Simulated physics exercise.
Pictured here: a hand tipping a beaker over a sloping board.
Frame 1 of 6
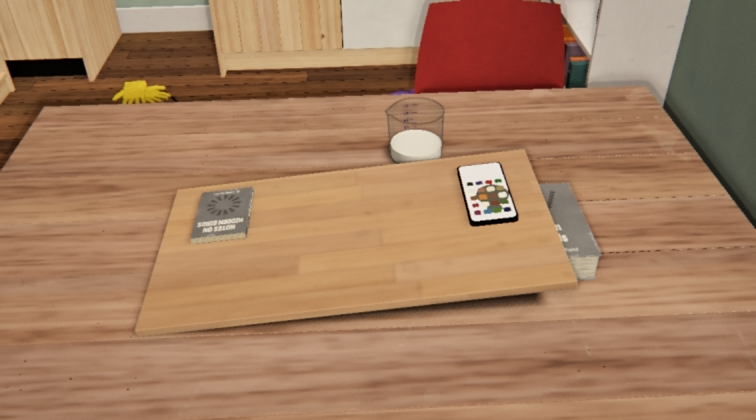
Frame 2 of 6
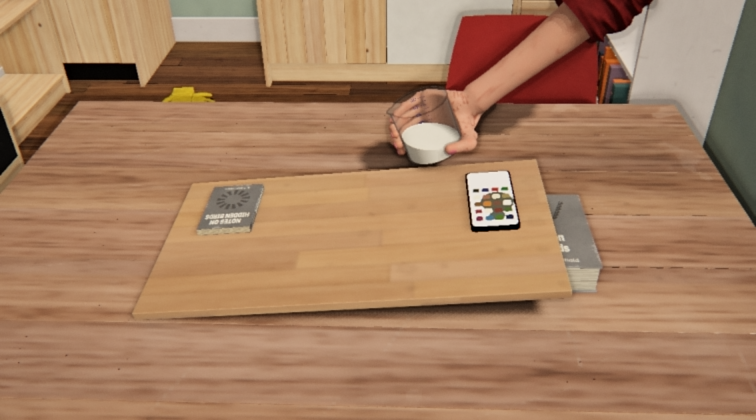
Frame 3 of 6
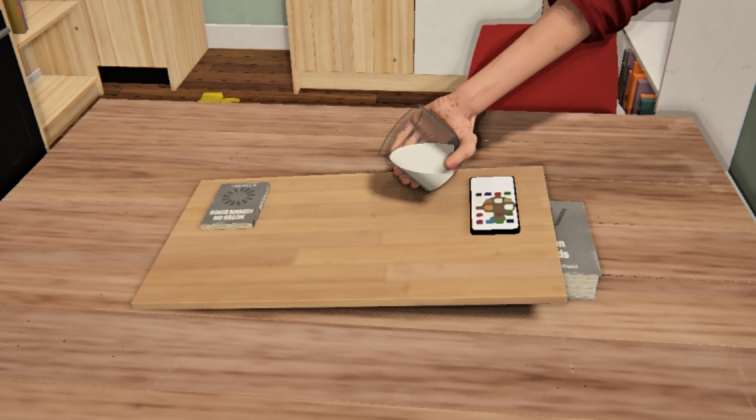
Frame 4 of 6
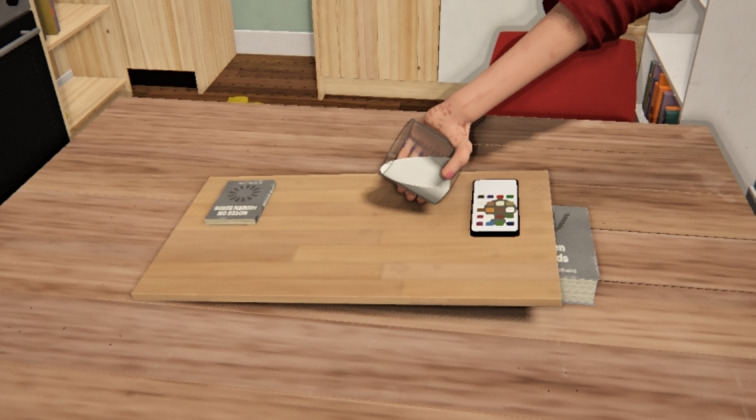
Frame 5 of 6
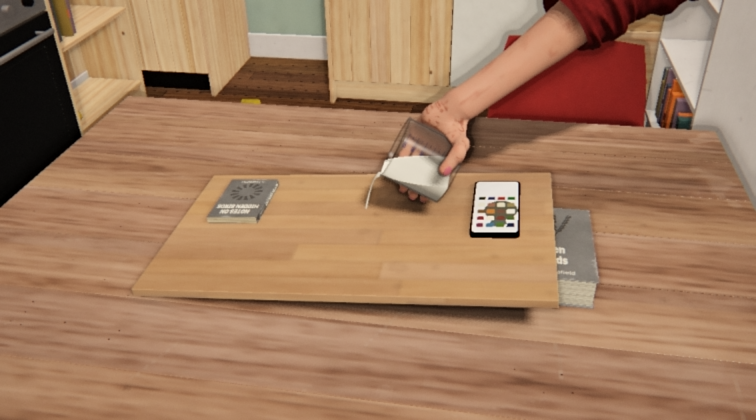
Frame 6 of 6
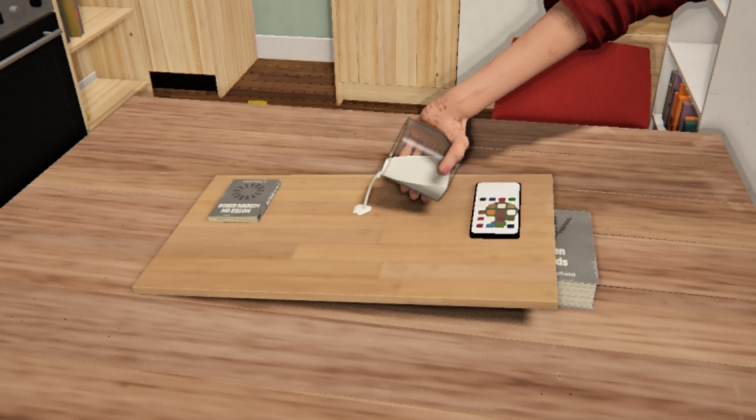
A hand lifts a beaker, tilts it left, and pours white liquid onto a sloping board.
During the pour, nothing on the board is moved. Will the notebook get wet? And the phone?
Notebook: Wet. Phone: Dry.
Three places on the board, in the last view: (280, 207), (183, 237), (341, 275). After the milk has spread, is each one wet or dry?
Point one is caught by it, point two is caught by it, point three is never touched.
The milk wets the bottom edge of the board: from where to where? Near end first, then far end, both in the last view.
The near limit is (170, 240) and the far limit is (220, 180).
A moment on, it runs down to the left; the notebook is reached; the phone is untouched.
Further on, it runs down to the left and off the end; the notebook is reached; the phone is untouched.
When it is over, it runs down to the left and off the end; the notebook is reached; the phone is untouched.
